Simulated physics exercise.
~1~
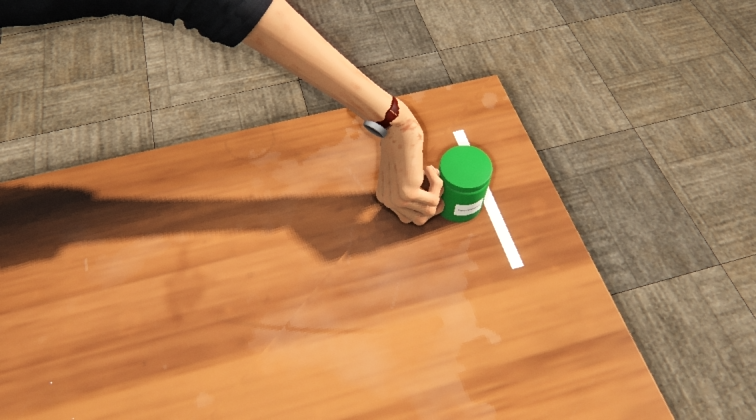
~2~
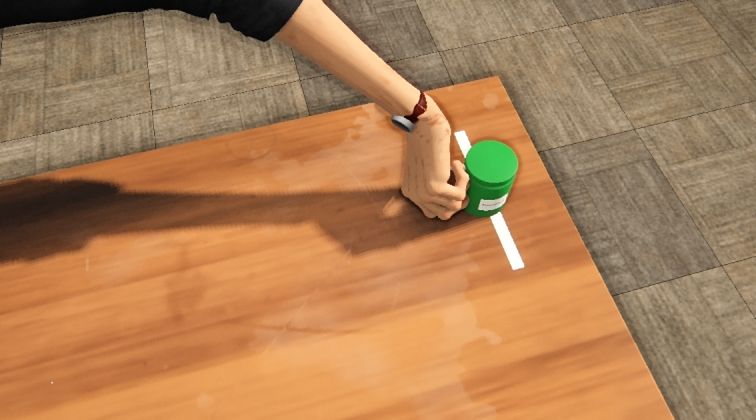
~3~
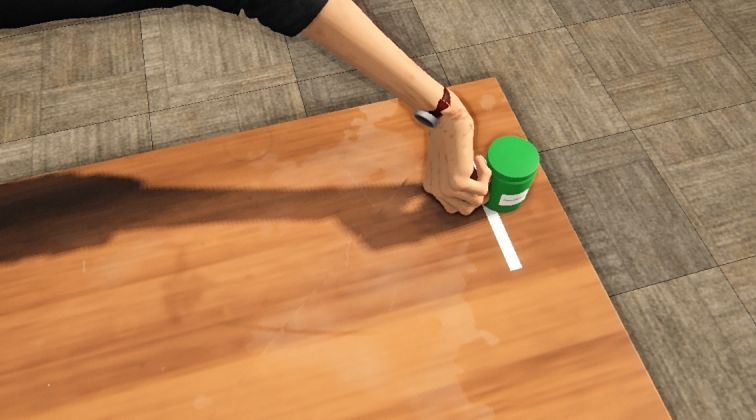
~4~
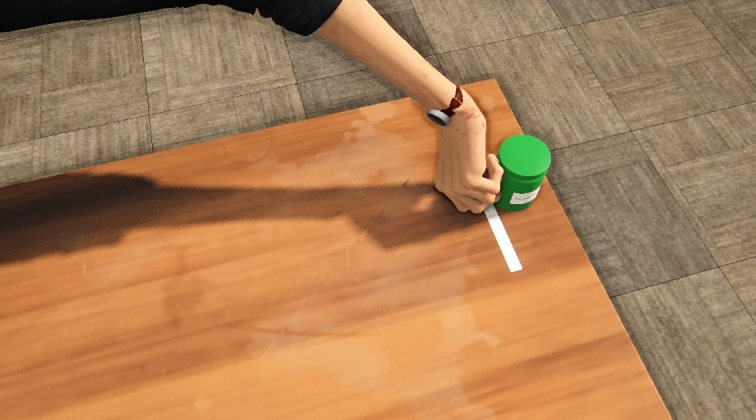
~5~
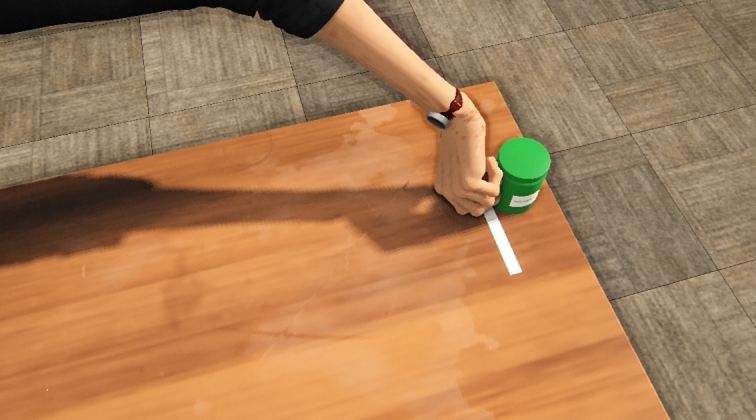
A green jar with a white label stands upright near the corner of a wooden table, beside a strip of white tape, with a hand resting against its left side. The hand, wearing a dark red band at the wrist, pushes the jar to the right, across the line of the tape. The jar slides on toward the table's right edge, staying upright as the arm reaches after it. It slows, moves slightly farther, and then stops close to the edge. At the end it still stands on the table, past the tape, with the hand beside it.
